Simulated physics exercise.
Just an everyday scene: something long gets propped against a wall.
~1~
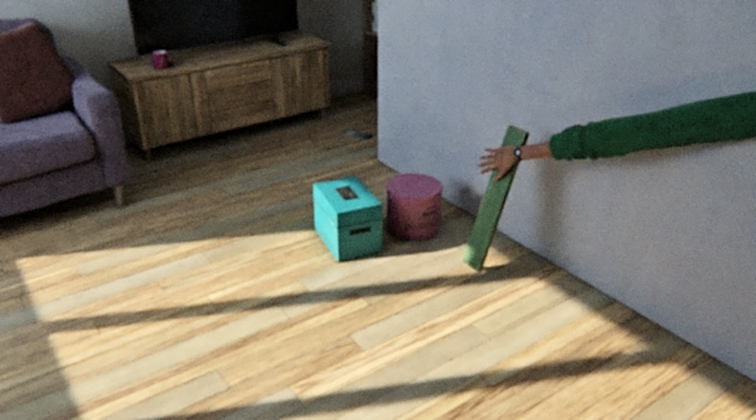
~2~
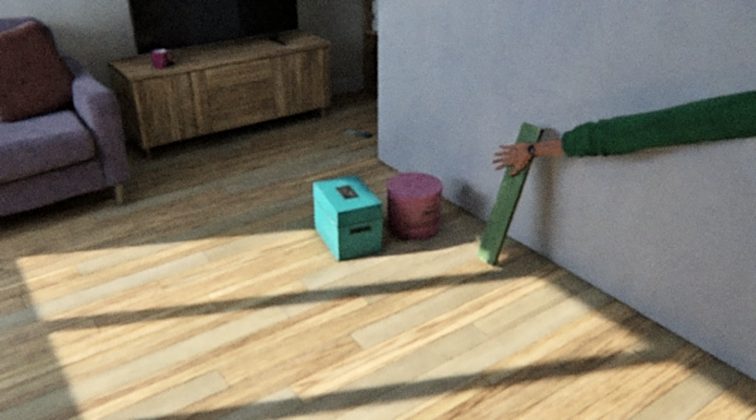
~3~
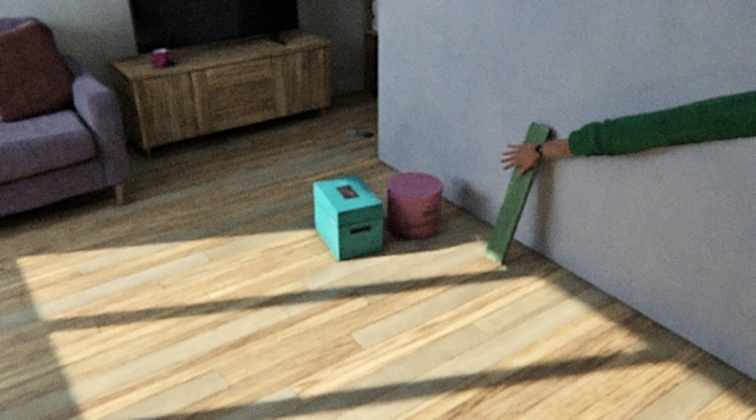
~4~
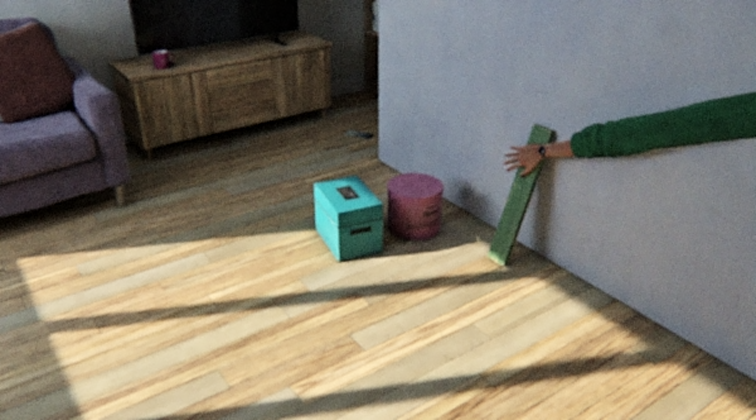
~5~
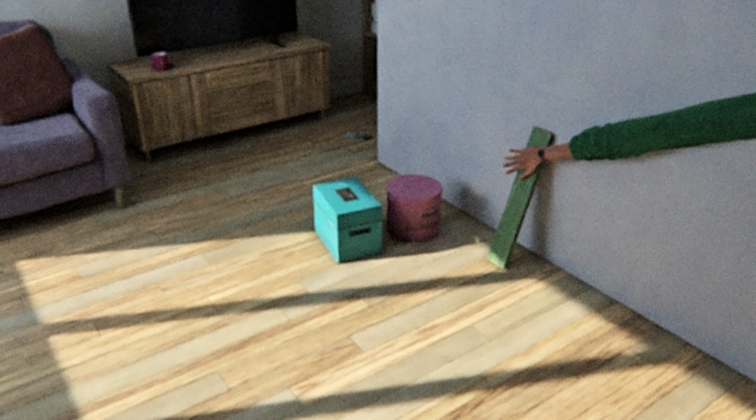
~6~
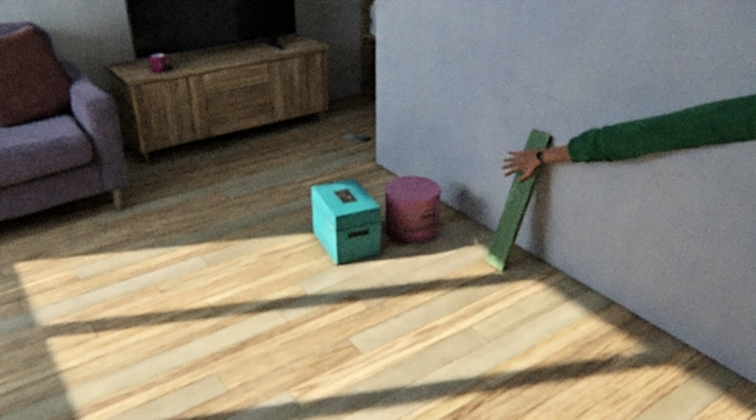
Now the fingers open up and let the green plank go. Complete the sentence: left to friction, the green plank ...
It keeps its place.
Then, 0.30 s later than the last frame, all is still.
Then, 0.70 s later than the last frame, green plank resting near (518, 201).
When it is over, all 3 as before. End places, in pixels of the last picture, green plank near (518, 201). The plank holds.
